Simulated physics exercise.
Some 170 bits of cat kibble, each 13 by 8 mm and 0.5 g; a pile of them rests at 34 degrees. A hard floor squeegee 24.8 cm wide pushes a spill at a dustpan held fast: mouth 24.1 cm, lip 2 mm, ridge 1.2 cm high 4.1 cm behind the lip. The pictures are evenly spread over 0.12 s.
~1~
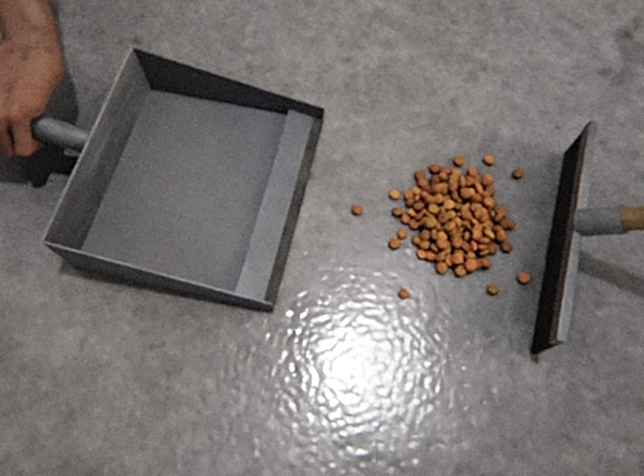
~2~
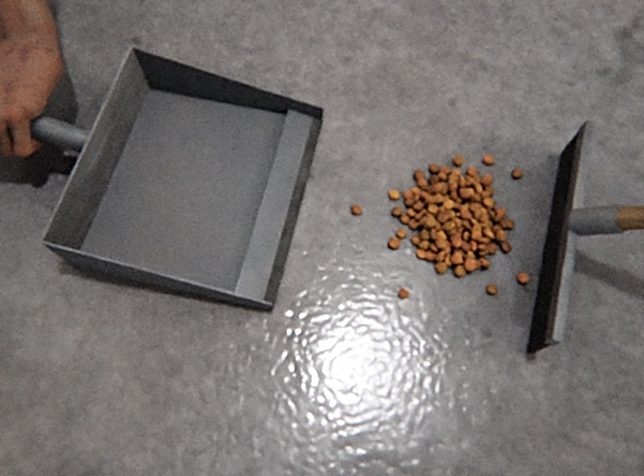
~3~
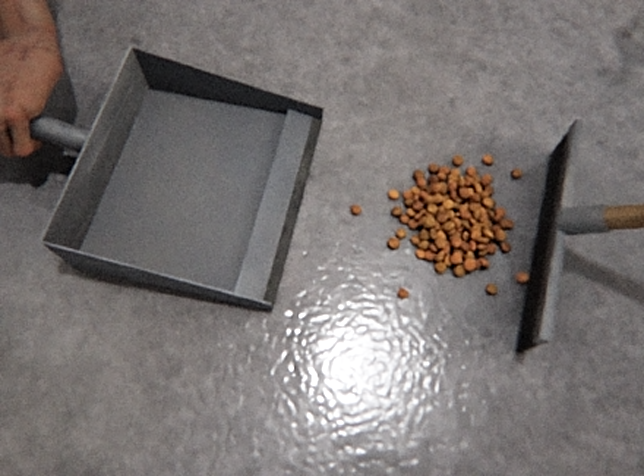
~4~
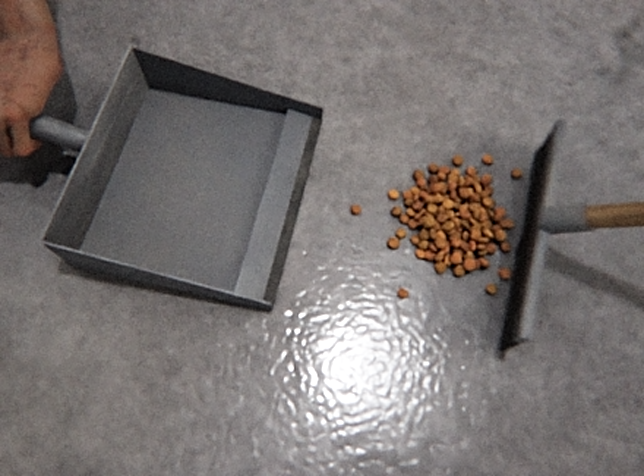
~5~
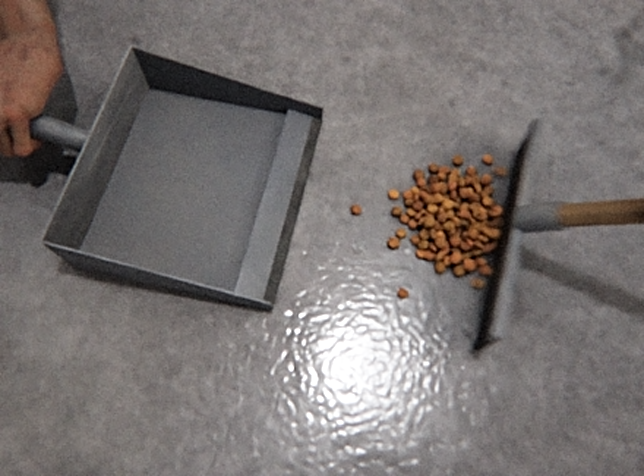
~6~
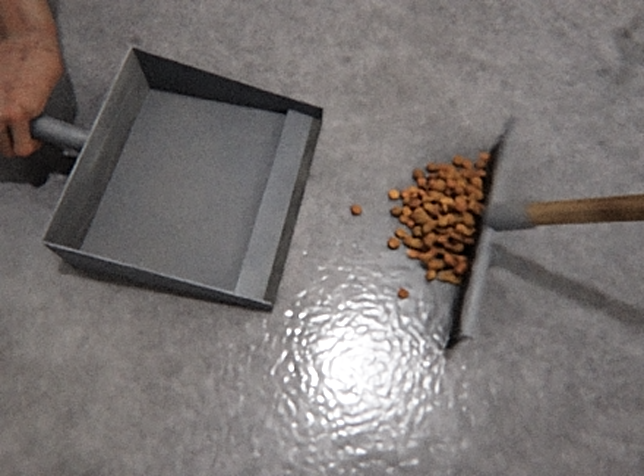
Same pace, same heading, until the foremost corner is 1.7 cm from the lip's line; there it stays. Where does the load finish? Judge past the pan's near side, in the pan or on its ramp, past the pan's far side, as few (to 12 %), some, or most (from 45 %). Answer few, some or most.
Past the pan's near side: Few; in the pan or on its ramp: Most; past the pan's far side: Few.
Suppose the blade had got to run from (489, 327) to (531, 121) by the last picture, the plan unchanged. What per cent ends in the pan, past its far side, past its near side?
Pan 50, far 10, near 0.
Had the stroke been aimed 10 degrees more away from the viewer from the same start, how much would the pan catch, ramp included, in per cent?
In that case some 60 per cent.
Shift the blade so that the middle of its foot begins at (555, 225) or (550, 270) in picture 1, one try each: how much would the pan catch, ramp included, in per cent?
About 60 and 50 per cent.
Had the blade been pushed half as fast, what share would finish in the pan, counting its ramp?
Then about 35 per cent.
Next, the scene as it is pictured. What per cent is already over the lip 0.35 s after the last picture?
About 55 per cent by then.
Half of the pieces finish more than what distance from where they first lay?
About 20 cm.
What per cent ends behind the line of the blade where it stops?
About 0 per cent.
Then, 0.09 s after the last picture, middle of the blade 9 cm from the lip; 0 % over the lip, far side 5 %, near side 0 %.
Then, 0.15 s after the last picture, middle of the blade 4 cm from the lip; 10 % over the lip, far side 5 %, near side 0 %.
Then, 0.35 s after the last picture, middle of the blade 3 cm from the lip; 55 % over the lip, far side 5 %, near side 0 %.
In the end, near side 0 %, pan 55 %, far side 10 %, in front of the lip or behind the blade 35 %.
